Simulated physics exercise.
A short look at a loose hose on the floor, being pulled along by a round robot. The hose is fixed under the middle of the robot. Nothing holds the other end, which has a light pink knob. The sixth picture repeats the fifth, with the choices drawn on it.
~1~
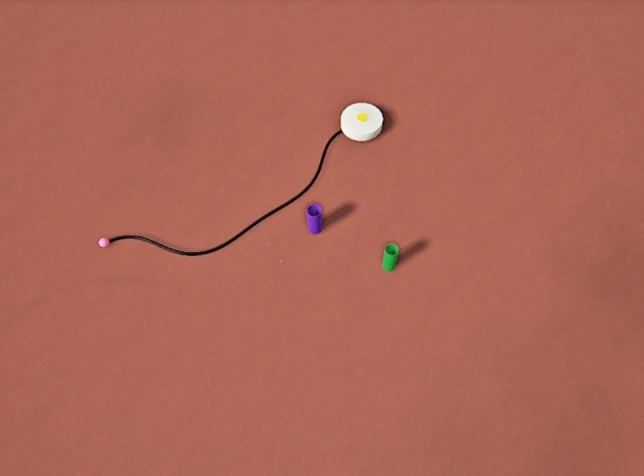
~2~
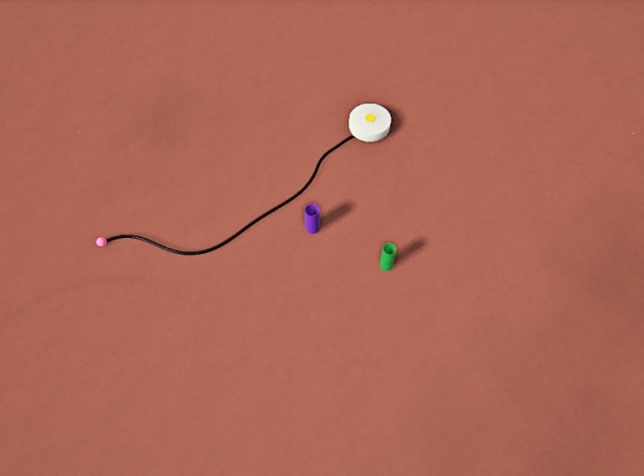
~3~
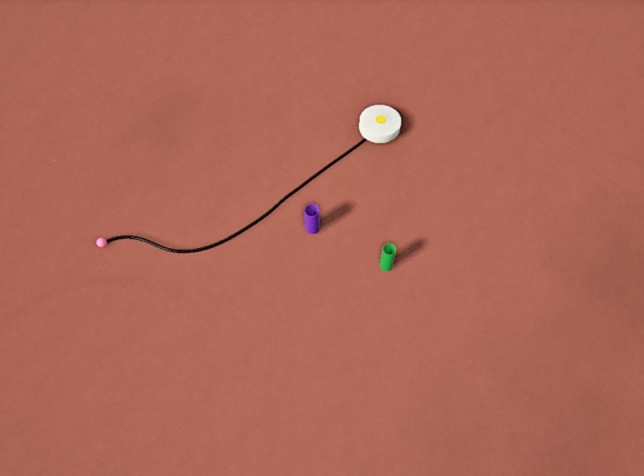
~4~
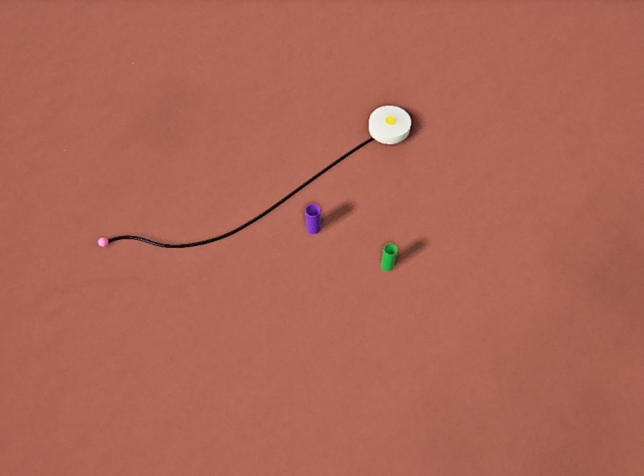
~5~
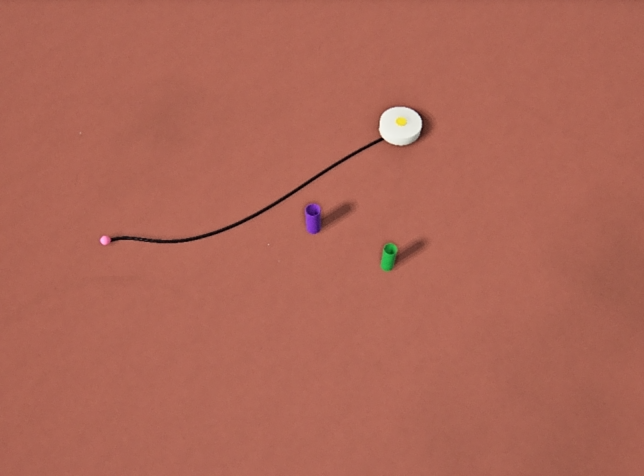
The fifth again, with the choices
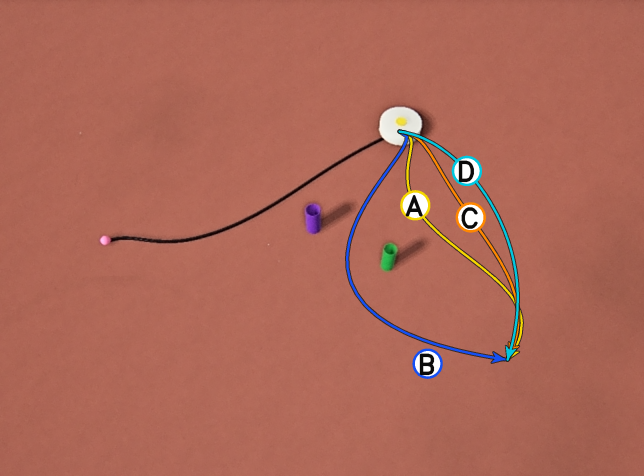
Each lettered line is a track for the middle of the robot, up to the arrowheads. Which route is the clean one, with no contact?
Route D touches nothing.
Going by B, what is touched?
The purple post.
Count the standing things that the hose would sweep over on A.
It sweeps two.
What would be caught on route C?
It is the purple post.
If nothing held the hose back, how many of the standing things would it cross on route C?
One.
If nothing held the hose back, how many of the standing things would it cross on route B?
In all, one.
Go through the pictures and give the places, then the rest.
Purple post (315, 220); green post (390, 258); robot (362, 123), in the first frame.
Robot (370, 123); purple post (312, 219), in the second frame.
Robot (380, 125); free end (102, 243), in the third frame.
Robot (390, 126); free end (103, 242); purple post (313, 219), in the fourth frame.
Robot (400, 127); free end (106, 240); purple post (313, 219); green post (389, 258), in the fifth frame.
On the copy, A from (399, 132) via (443, 237) to (508, 360); B from (399, 132) via (347, 258) to (505, 359); C from (399, 132) via (477, 226) to (509, 356); D from (399, 132) via (498, 216) to (508, 360).
On D. First, robot (480, 180), middle of the hose (314, 190), free end (153, 235).
Then, robot (519, 276), middle of the hose (354, 209), free end (190, 225).
Finally, robot (510, 357), middle of the hose (371, 234), free end (208, 220); nothing has been touched.
By contrast, A meets the purple post and green post; B meets the purple post; C meets the purple post.
